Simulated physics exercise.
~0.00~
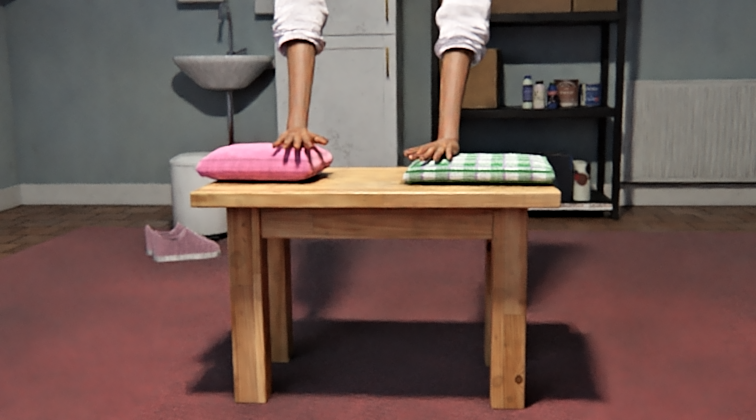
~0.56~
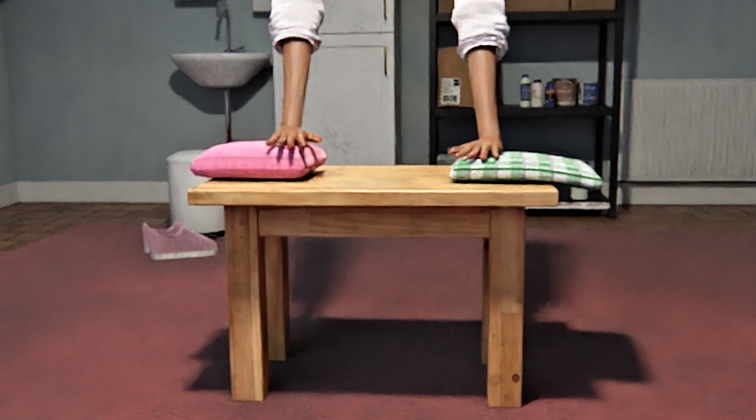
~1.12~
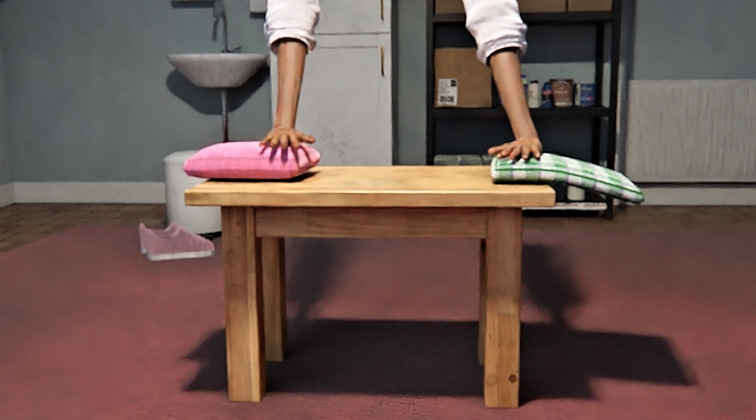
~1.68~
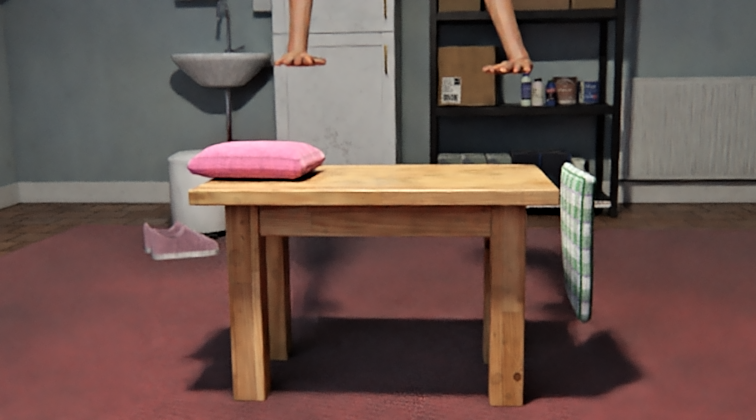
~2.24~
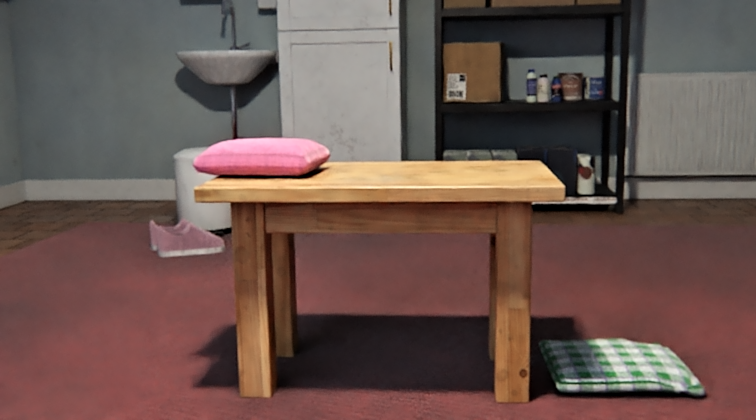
The clip shows two hands resting on a pink sack and a green checked pad on a wooden table. The right hand slides the pad rightward past the edge, both hands lift away, and the pad tips off onto the floor while the pink sack stays on top.
